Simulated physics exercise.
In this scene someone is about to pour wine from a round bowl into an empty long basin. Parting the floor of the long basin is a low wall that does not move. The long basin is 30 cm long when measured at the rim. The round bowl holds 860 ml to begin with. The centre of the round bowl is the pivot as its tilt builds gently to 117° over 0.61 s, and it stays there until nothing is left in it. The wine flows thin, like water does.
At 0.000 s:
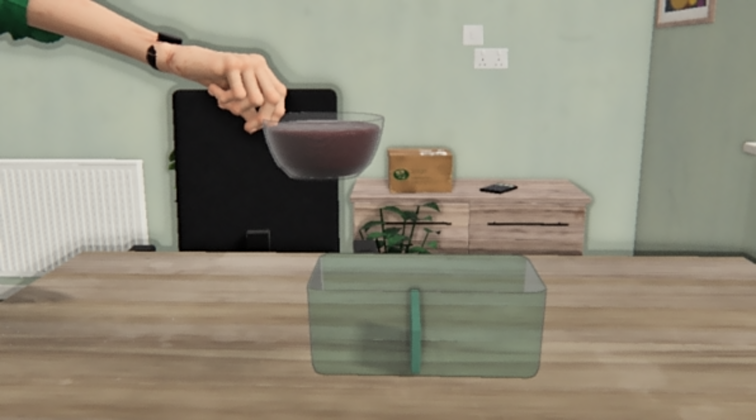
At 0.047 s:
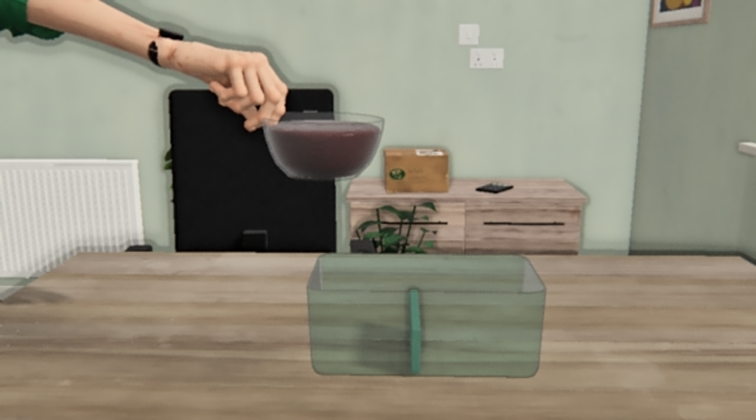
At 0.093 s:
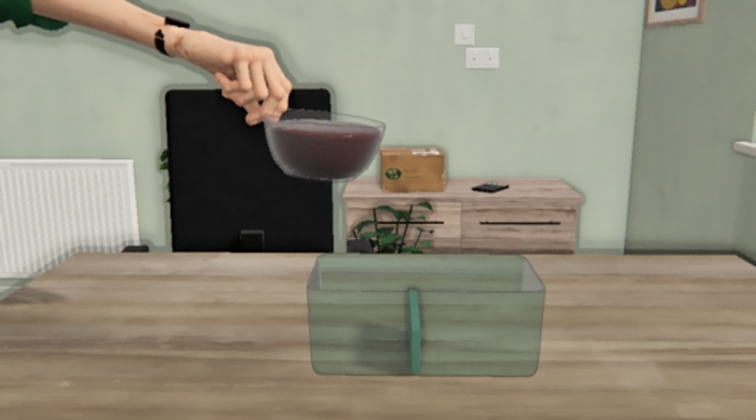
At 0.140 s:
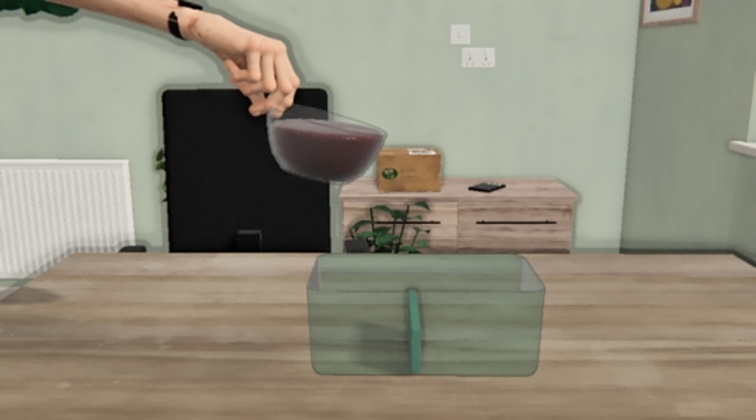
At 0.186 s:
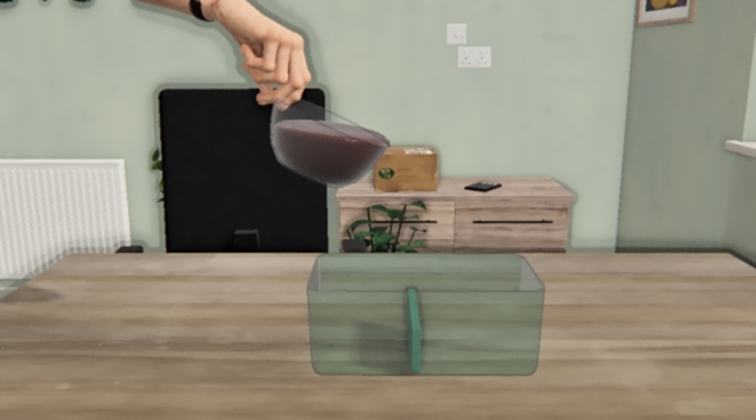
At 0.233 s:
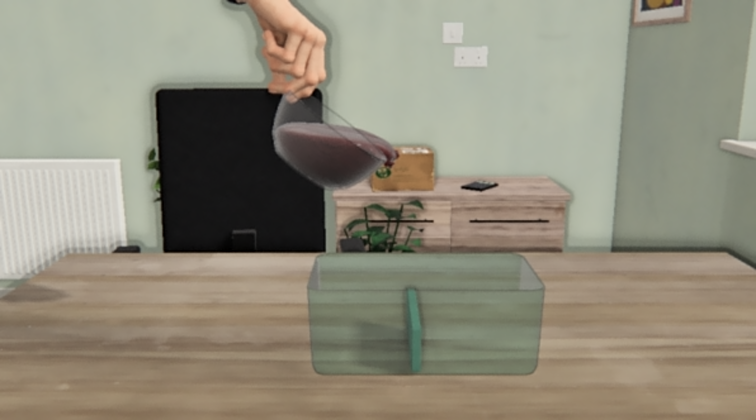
We see a hand holding a round glass bowl of dark red liquid above an empty, clear green long basin on a wooden table; the hand tilts the bowl rightward until liquid begins slipping over its lower edge.
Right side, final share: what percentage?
53 per cent.
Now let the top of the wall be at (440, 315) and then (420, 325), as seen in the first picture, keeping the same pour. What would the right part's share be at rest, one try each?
Around 25 and 50 percent, in that order.
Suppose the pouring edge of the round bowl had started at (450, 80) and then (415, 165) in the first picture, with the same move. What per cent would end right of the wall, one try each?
Around 80 per cent first, around 75 per cent next.
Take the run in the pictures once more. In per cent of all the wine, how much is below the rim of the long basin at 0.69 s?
Around 90 parts in a hundred.
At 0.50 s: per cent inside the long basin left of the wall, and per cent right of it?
Lab note: Left near 4 %, right near 44.
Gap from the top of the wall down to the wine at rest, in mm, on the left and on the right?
The left side gives some 42 mm, the right side some 42 mm.
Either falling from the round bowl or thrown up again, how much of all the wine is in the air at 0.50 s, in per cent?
Close to 44 in a hundred.
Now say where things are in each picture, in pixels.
Tilt 0°; pouring edge (383, 119); surface from (268, 127) to (381, 126); the long basin's rim runs from (314, 271) to (536, 274); the wall's top is at (415, 310), in the first picture.
Tilt 2°; pouring edge (384, 121); surface from (268, 126) to (381, 128), in the second picture.
Tilt 7°; pouring edge (385, 127); surface from (269, 123) to (382, 130), in the third picture.
Tilt 15°; pouring edge (387, 135); surface from (272, 122) to (385, 133), in the fourth picture.
Tilt 25°; pouring edge (387, 147); surface from (275, 123) to (386, 140); 2 per cent is over the edge, in the fifth picture.
Tilt 37°; pouring edge (385, 160); surface from (278, 127) to (376, 144); 9 per cent is over the edge, in the sixth picture.
After 0.50 s the tilt is 107° and 7 per cent is still to pour, 4 is left of the wall and 44 right of it.
After 0.69 s the tilt is 117° and 0 per cent is still to pour, 40 is left of the wall and 51 right of it.
After 0.89 s the tilt is 117° and 0 per cent is still to pour, 43 is left of the wall and 53 right of it.
After 1.11 s the tilt is 117° and 0 per cent is still to pour, 43 is left of the wall and 53 right of it.
In the end 43 per cent lies left of the wall, 53 right of it and 3 outside.
